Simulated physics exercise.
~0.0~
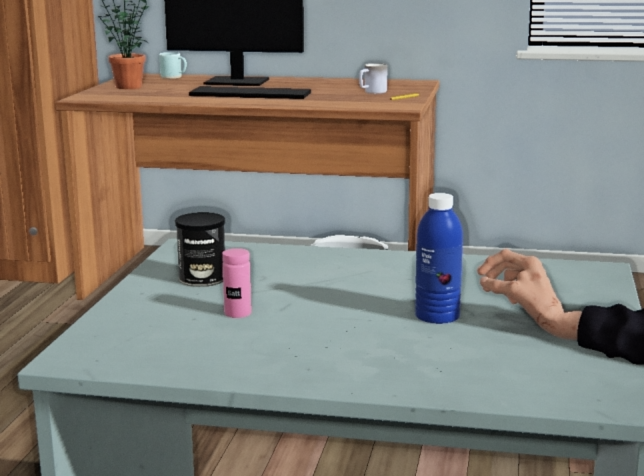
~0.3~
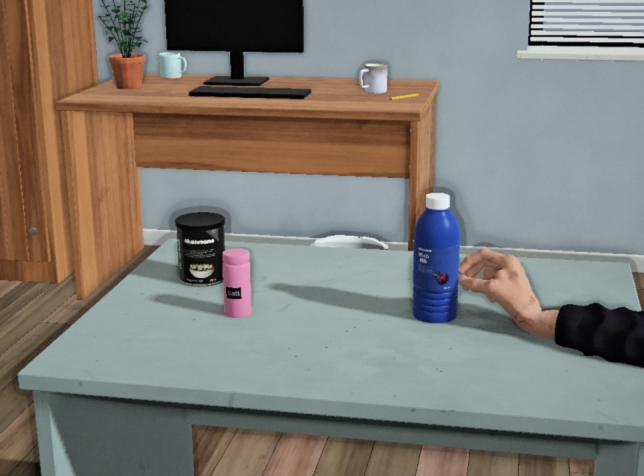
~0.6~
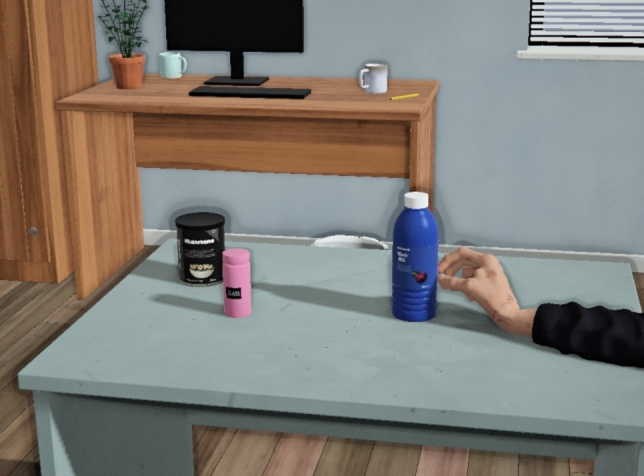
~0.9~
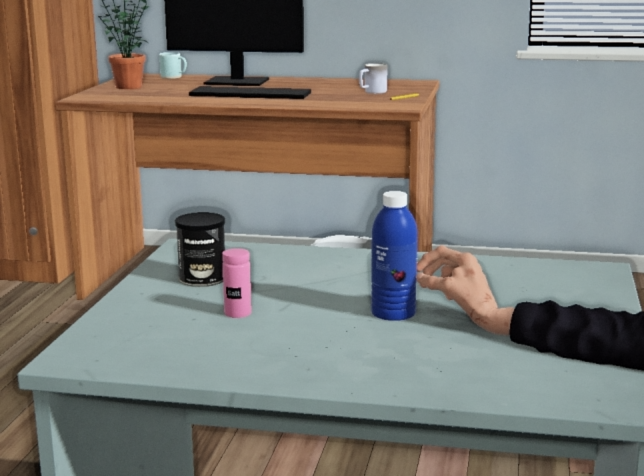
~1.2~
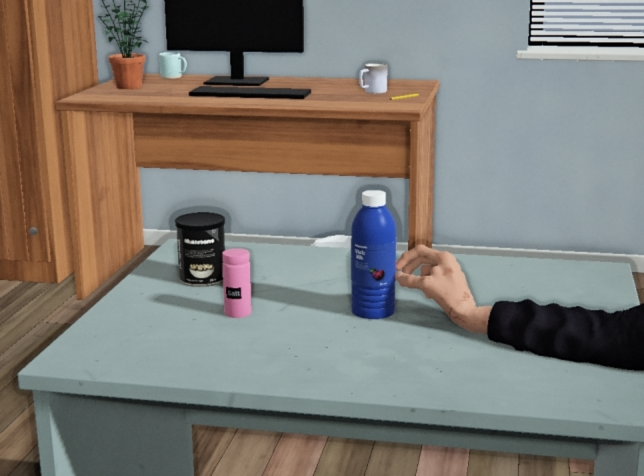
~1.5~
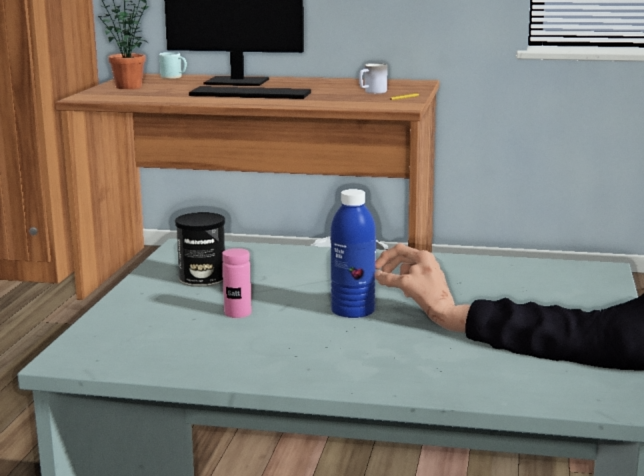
A blue bottle with a white cap was slid steadily leftward across a greenish table by a fingertip, moving closer to a pink shaker and a black tin, which stayed put, and it was still standing upright at the end.
